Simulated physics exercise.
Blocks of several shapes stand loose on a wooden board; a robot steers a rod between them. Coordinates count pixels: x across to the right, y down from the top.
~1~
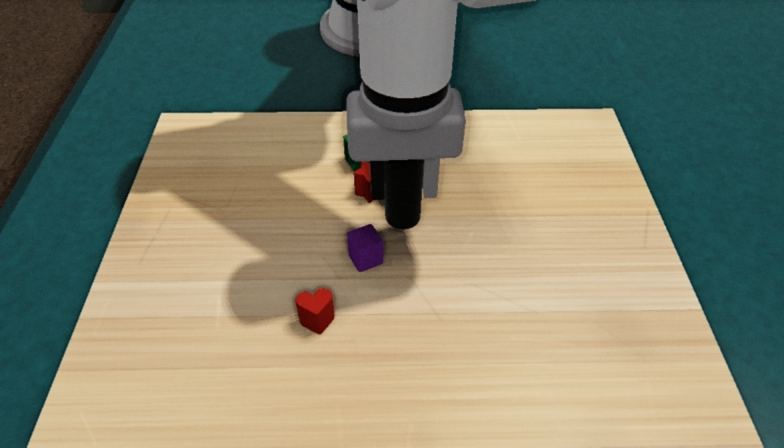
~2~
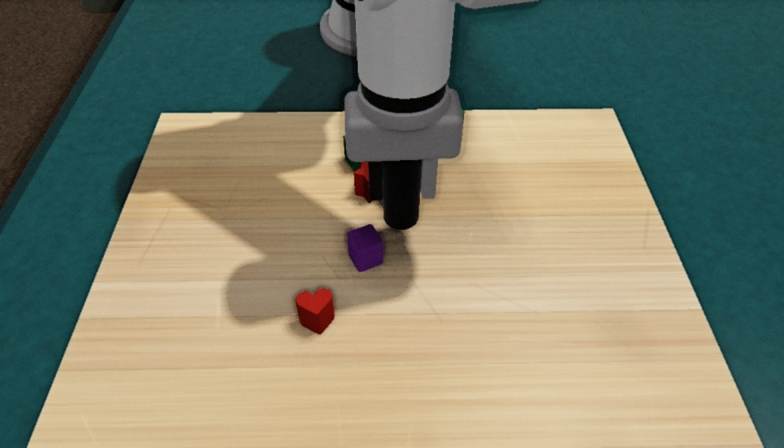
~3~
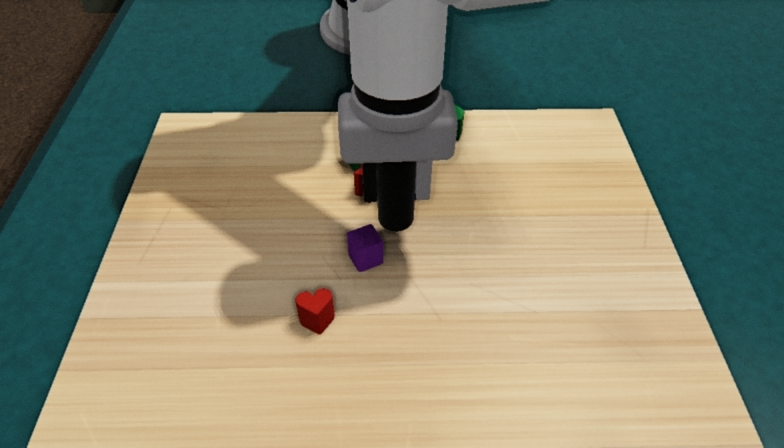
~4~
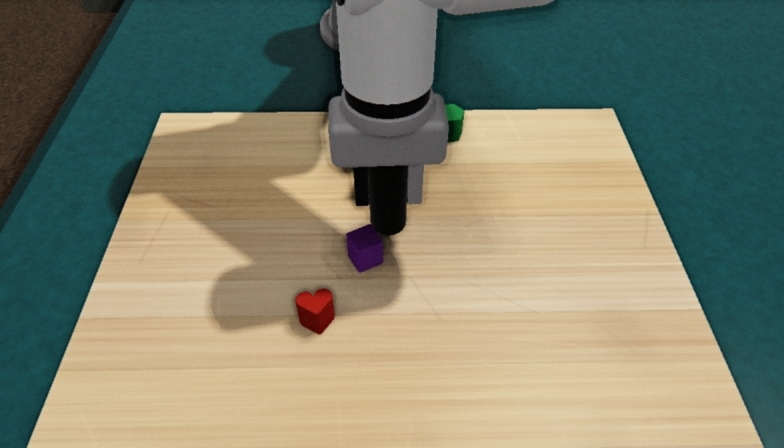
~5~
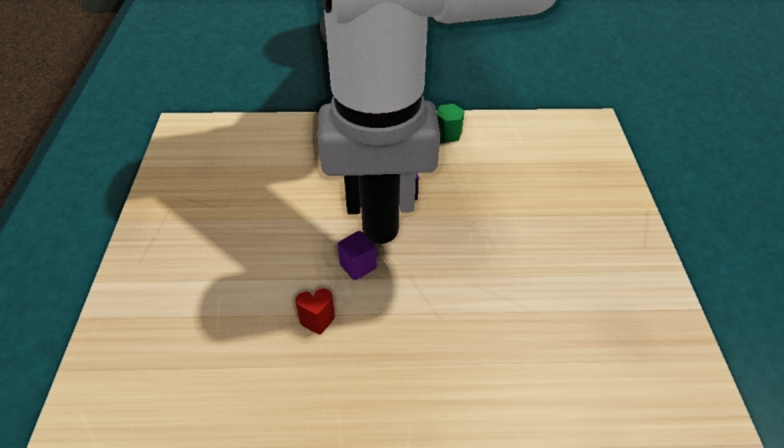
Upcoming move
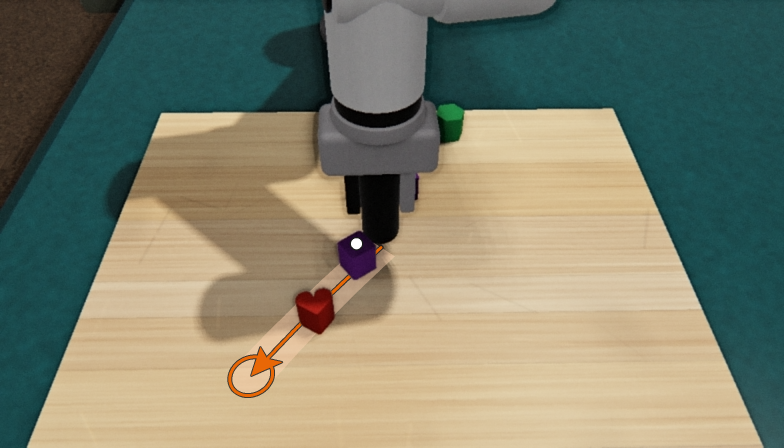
A robot arm easing its black rod slightly left over a wooden board, nudging a purple block toward a red heart block.
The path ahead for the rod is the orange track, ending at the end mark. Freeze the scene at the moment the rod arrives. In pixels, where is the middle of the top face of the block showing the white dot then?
The centre of its top will be at (220, 391).
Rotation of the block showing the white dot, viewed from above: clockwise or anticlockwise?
The answer is counter-clockwise.
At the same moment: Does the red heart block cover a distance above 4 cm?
Final answer: Yes.
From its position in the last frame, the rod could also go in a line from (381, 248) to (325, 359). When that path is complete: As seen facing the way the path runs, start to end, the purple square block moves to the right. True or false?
My answer: True.
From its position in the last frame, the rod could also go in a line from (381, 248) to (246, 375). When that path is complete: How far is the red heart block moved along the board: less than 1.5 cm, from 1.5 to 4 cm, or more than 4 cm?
Of the three bands, it's over 4 cm.
The line goes from (381, 248) directly to (251, 376); the dot is on the purple square block.
What follows on the original path. One third of the way, rod at (339, 269); red heart block at (307, 312), turned 30° clockwise; purple square block at (316, 287), turned 30° anticlockwise.
Two thirds of the way, rod at (294, 313); red heart block at (268, 365), turned 20° clockwise; purple square block at (271, 337), turned 45° anticlockwise.
At the end, rod at (246, 362); red heart block at (241, 413), turned 40° anticlockwise; purple square block at (220, 391), turned 45° anticlockwise; purple heart block unmoved.
